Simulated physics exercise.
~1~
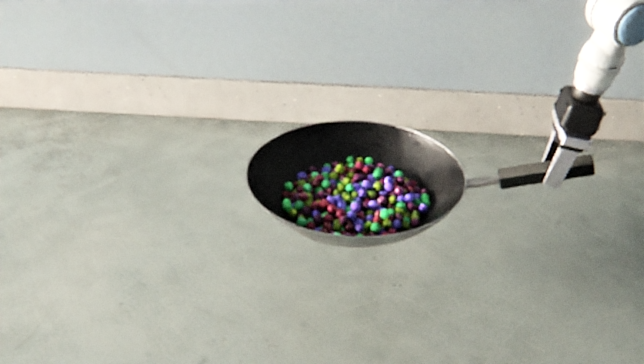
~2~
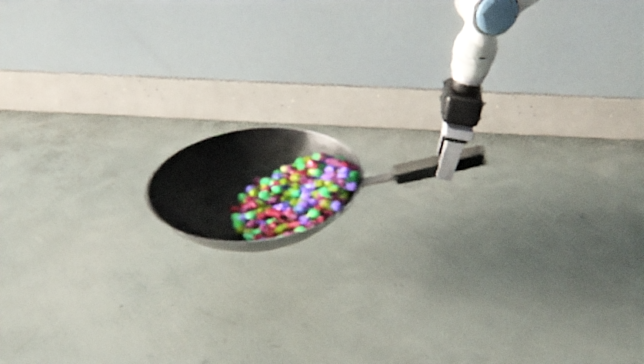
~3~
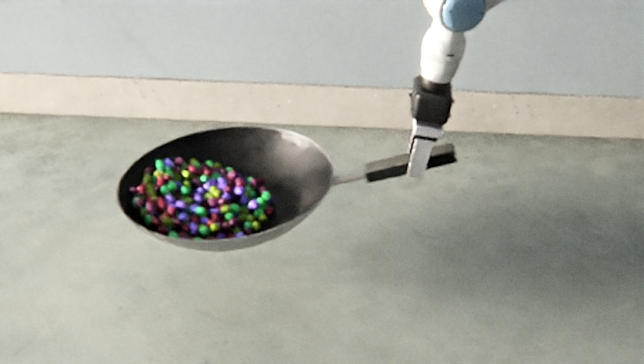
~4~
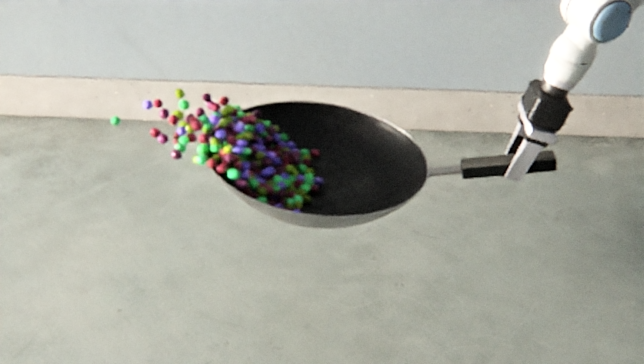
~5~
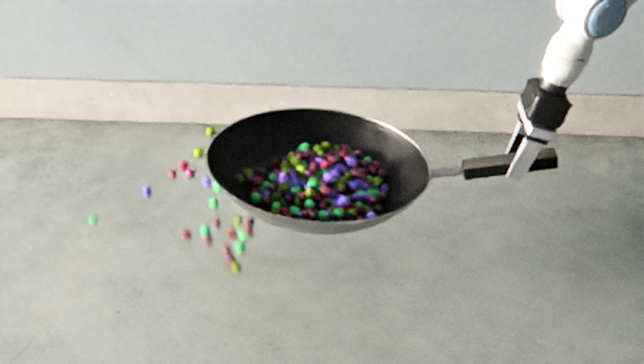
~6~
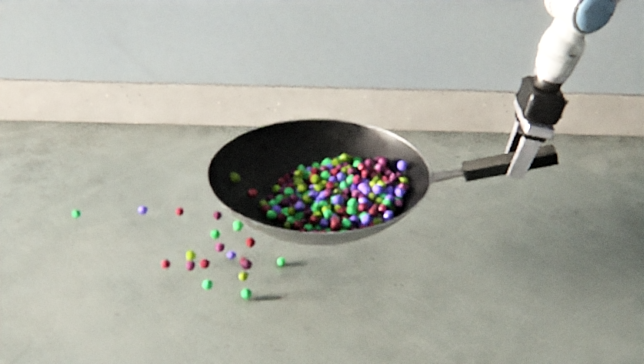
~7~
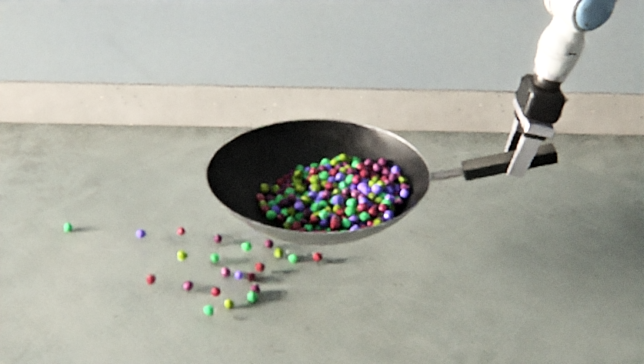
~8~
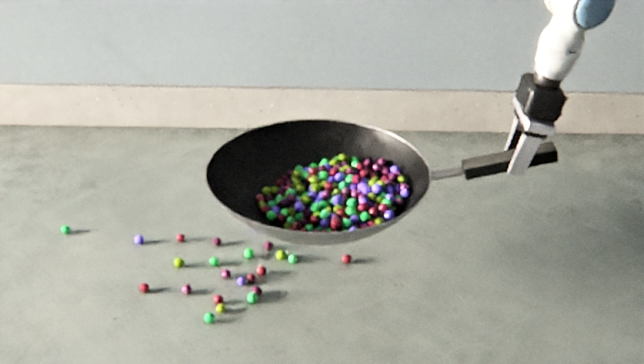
A robot arm jerks a wok of colourful sweets left, then right, spilling some.
